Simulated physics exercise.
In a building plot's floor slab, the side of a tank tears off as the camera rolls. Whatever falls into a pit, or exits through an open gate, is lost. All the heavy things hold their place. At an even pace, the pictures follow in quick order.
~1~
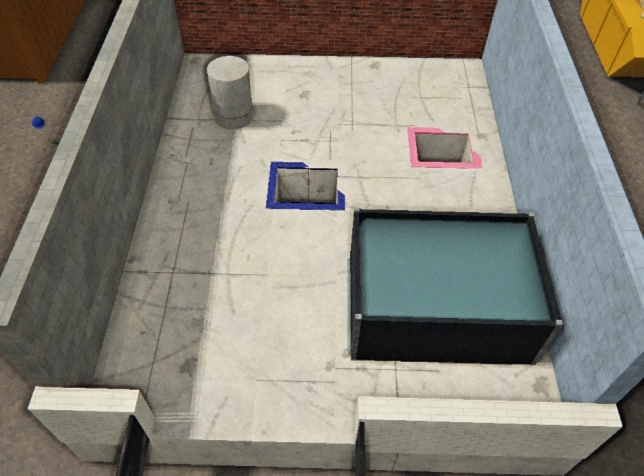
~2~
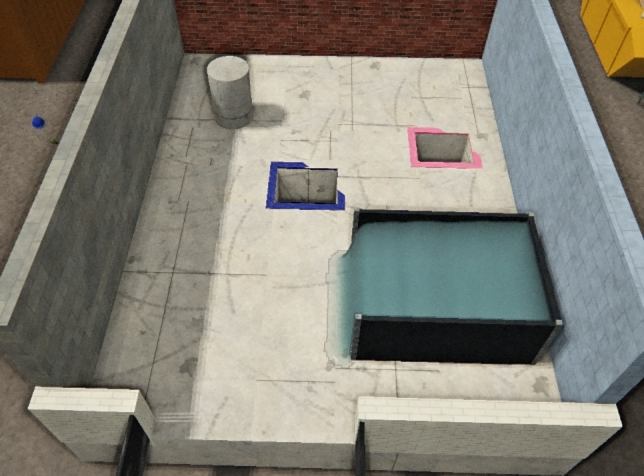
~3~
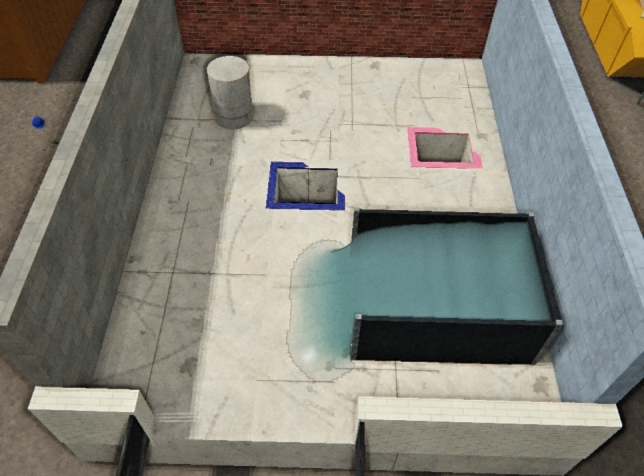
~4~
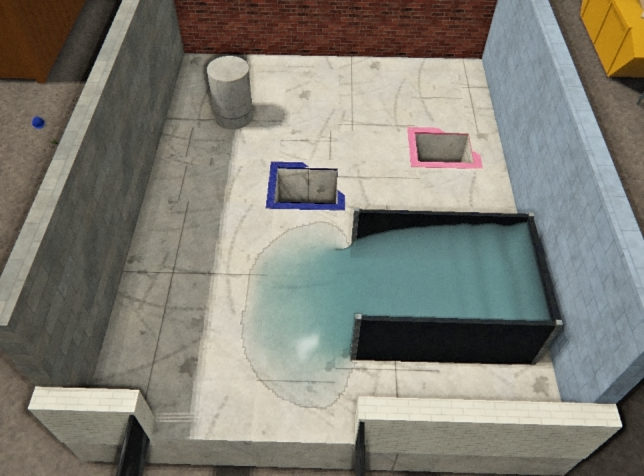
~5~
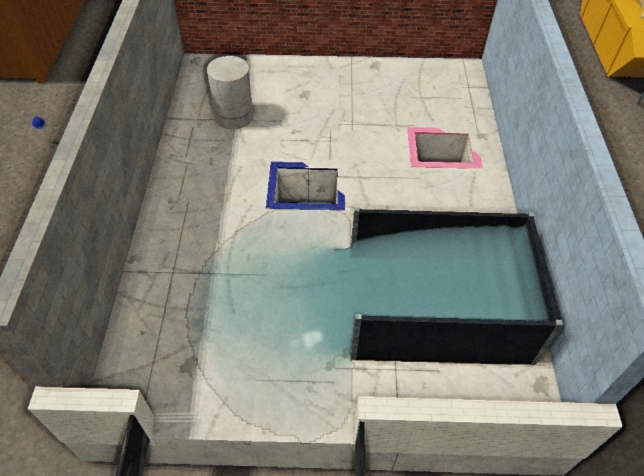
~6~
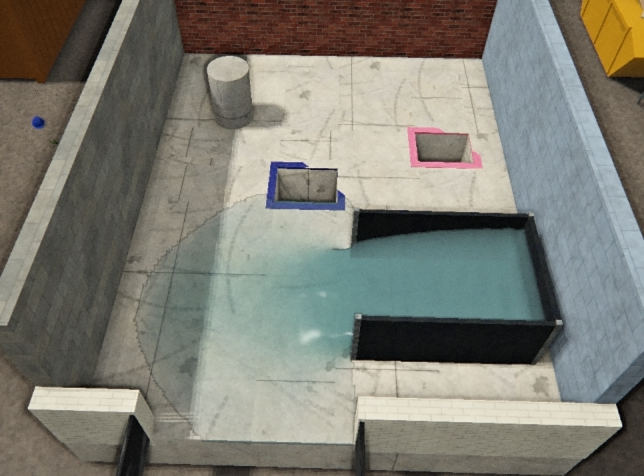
At the start, a dark-framed tank of teal water sits still on a pale, walled floor slab with two rectangular holes and a grey cylinder. Its left side opens and water pours out leftward, spreading steadily in a widening rounded sheet across the slab while the level in the tank drops.
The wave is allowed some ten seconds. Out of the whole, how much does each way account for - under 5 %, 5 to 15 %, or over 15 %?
One by one: The gate lands in the top band - past fifteen per cent; the pink pit lands in the middle band - five to fifteen per cent; the blue pit lands in the middle band - five to fifteen per cent.
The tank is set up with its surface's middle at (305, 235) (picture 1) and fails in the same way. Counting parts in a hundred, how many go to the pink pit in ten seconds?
Within ten seconds roughly 14 percent of the total ends in the pink pit.
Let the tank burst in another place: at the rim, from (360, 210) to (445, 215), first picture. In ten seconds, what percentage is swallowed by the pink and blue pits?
Pink takes 25 in a hundred, blue takes 25 in a hundred.
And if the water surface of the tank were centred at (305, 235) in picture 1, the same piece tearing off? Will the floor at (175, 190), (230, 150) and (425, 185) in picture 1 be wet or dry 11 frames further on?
Spot one wetted, spot two wetted, spot three unwetted.
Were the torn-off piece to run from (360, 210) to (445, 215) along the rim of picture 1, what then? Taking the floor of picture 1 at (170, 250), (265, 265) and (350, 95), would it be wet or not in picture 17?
So the first one is left untouched, the next left untouched, and the last drenched.
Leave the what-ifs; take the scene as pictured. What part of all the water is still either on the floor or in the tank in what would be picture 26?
That works out to about 84 percent.
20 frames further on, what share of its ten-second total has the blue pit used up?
My guess is about 20 %.
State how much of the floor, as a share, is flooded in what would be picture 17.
I reckon 40 per cent or so.
A moment on, water covers 35 % of the floor; the gate 2 %, the pink pit 0 %, the blue pit 1 %.
Next, water covers 40 % of the floor; the gate 6 %, the pink pit 0 %, the blue pit 1 %.
Then, water covers 45 % of the floor; the gate 14 %, the pink pit 0 %, the blue pit 1 %.
Later, water covers 75 % of the floor; the gate 25 %, the pink pit 1 %, the blue pit 3 %.
In the end, water covers 90 % of the floor; the gate 34 %, the pink pit 8 %, the blue pit 7 %.
